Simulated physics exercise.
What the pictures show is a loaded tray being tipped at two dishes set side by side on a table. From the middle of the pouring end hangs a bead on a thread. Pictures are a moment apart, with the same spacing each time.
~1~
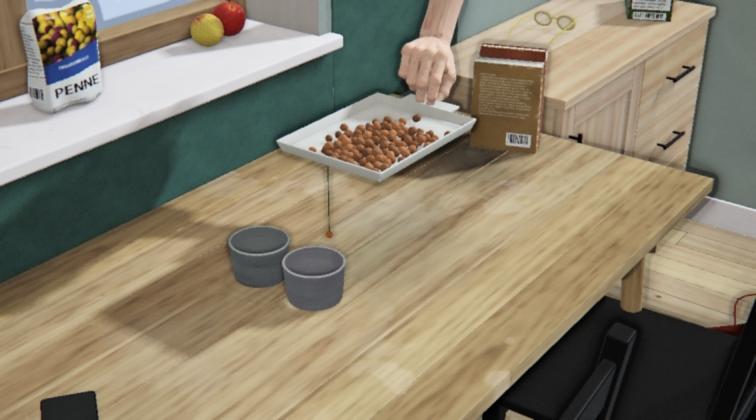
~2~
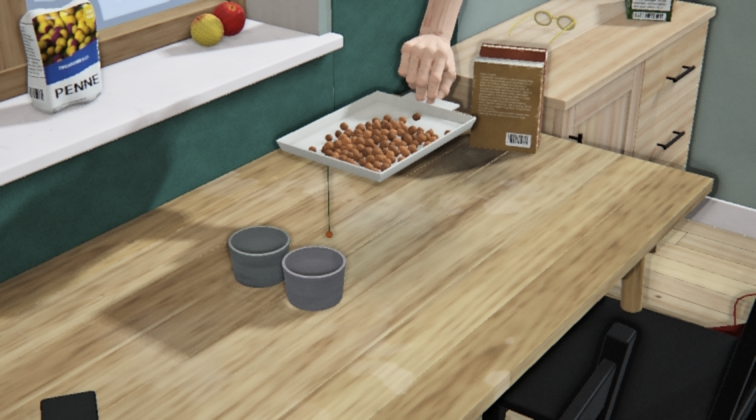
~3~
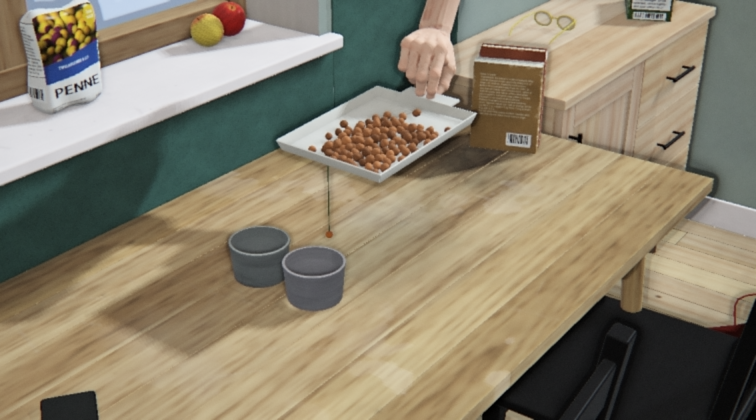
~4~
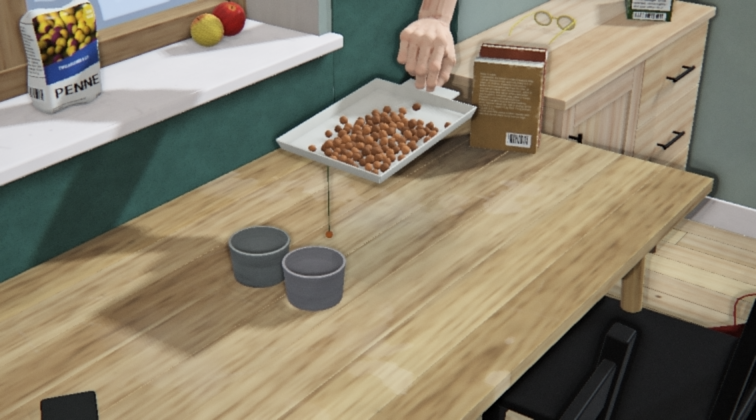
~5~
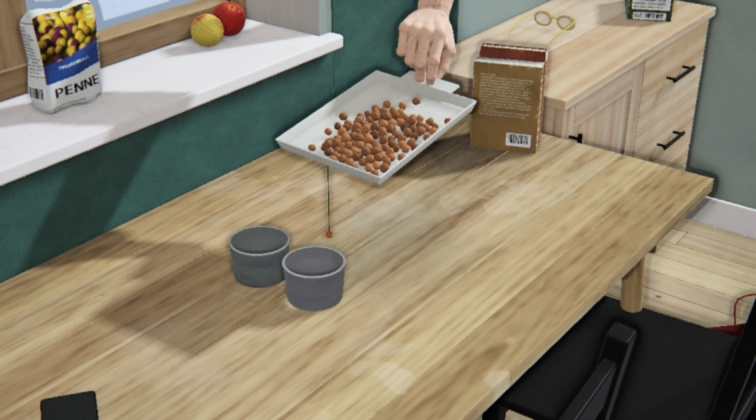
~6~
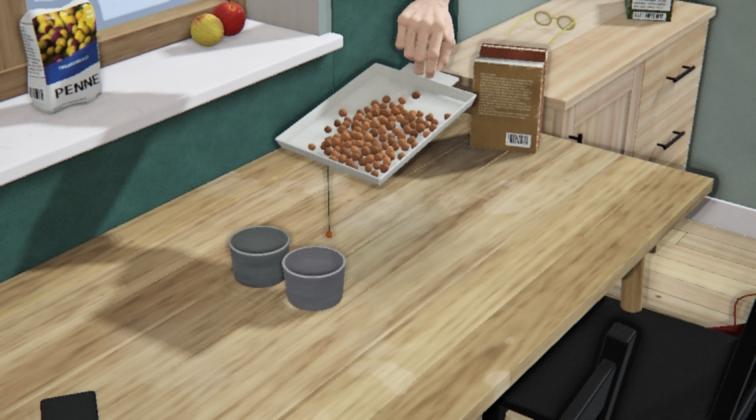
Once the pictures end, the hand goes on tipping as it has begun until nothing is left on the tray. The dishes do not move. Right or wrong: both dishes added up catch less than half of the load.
Right, they catch less than half.
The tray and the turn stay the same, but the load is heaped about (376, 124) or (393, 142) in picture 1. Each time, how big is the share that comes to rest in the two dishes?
Close to 40 and close to 20 per cent.
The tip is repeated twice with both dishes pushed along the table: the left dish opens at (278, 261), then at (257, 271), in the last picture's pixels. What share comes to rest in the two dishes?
You'd get 40 in a hundred first and 0 in a hundred after that.
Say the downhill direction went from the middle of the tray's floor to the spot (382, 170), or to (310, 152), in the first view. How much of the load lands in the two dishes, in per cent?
The first gives 10 %, the second 60 %.
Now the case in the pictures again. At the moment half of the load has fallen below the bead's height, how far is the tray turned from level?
95°.
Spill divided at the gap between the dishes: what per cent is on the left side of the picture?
Left fraction: Around 10 per cent.
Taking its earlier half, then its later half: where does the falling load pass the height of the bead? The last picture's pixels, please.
Half one: (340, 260), half two: (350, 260).
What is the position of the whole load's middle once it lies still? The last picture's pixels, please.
I'd put the middle somewhere around (339, 307).
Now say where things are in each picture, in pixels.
The first picture shows corners of the pouring end at (282, 140) and (380, 171), level; middle of the load at (374, 143), hazelnuts; left dish at (240, 266); right dish at (295, 288); bead on its thread at (329, 235).
The second picture shows corners of the pouring end at (282, 140) and (380, 171), level; middle of the load at (374, 142).
The third picture shows corners of the pouring end at (282, 140) and (380, 172), tipped barely, lowest at the right corner; middle of the load at (374, 141).
The fourth picture shows corners of the pouring end at (282, 139) and (379, 173), tipped a little, lowest at the right corner; middle of the load at (374, 138).
The fifth picture shows corners of the pouring end at (281, 139) and (379, 175), tipped a little, lowest at the right corner; middle of the load at (374, 136).
The sixth picture shows corners of the pouring end at (281, 138) and (379, 176), tipped a little, lowest at the right corner; middle of the load at (374, 134); left dish at (240, 266); right dish at (295, 288).
Soon after the last picture, tray tipped steeply; nearly all on the tray; a stray few in the right dish; a stray few outside both; a stray few in the air.
A little later, tray tipped right over; about a quarter on the tray; about a quarter in the right dish; about a quarter outside both; about a third in the air.
Later still, tray tipped past a quarter turn; about a third in the right dish; a stray few in the left dish; about two thirds outside both.
At rest, tray tipped past a quarter turn; about a third in the right dish; a stray few in the left dish; about two thirds outside both.
